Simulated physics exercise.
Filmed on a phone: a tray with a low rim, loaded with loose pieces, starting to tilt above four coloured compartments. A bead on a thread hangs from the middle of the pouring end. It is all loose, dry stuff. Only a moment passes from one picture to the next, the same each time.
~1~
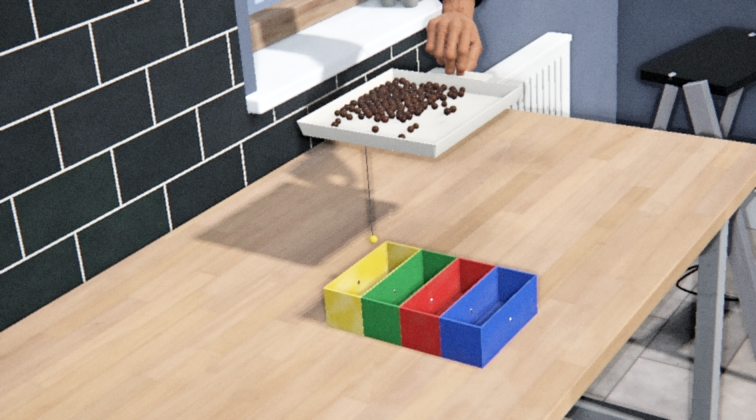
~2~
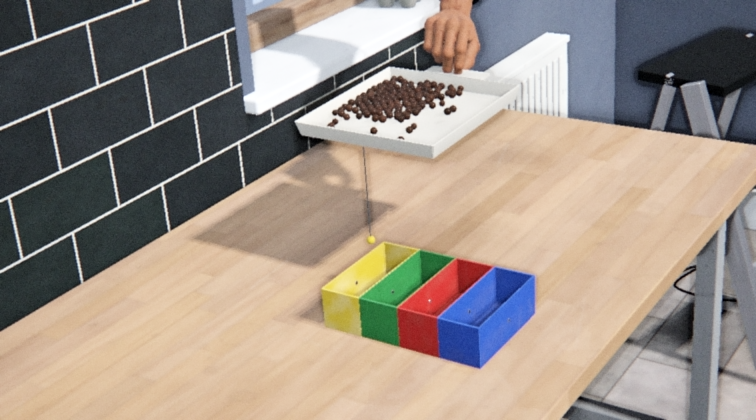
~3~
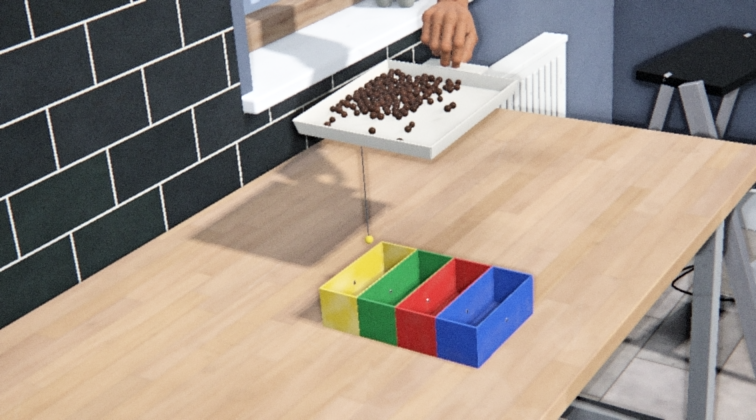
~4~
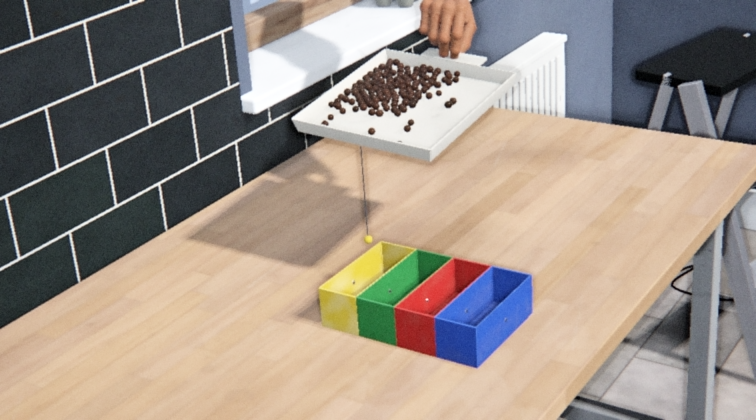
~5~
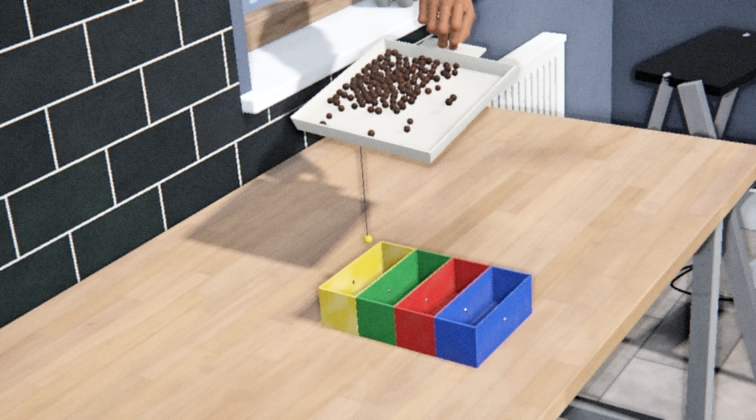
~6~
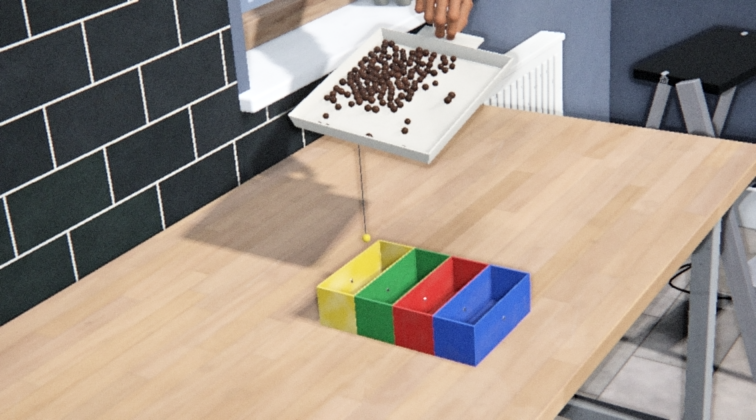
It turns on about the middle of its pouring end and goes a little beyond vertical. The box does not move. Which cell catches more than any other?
It favours the green compartment.
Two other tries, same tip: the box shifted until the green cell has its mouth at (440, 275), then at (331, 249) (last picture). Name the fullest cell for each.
The first try: That green cell. The second: Blue.
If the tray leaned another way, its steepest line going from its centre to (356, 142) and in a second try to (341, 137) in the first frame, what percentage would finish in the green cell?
Near 0 % and 0 %.
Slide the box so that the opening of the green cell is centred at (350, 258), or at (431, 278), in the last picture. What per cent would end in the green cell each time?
Roughly 0 per cent, and 60 per cent.
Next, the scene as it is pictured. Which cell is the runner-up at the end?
Next in line is the cell in red.
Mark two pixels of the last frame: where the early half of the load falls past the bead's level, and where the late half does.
Around (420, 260) and then (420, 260).
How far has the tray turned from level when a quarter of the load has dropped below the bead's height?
Around 80° of tilt.
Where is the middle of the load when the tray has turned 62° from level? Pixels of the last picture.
Close to (403, 148).
Just after the last frame, tray tipped steeply; the larger part on the tray; about a tenth in the red cell; about a tenth in the green cell; just a few in the yellow cell; about a tenth falling or outside the box.
A moment on, tray tipped past a quarter turn; just a few on the tray; roughly half in the green cell; roughly a third in the red cell; about a tenth in the yellow cell; about a tenth falling or outside the box.
Further on, tray tipped past a quarter turn; roughly half in the green cell; roughly a third in the red cell; about a tenth in the yellow cell; just a few in the blue cell; just a few falling or outside the box.
When it is over, tray tipped past a quarter turn; roughly half in the green cell; roughly a third in the red cell; about a tenth in the yellow cell; just a few in the blue cell; just a few outside the box.
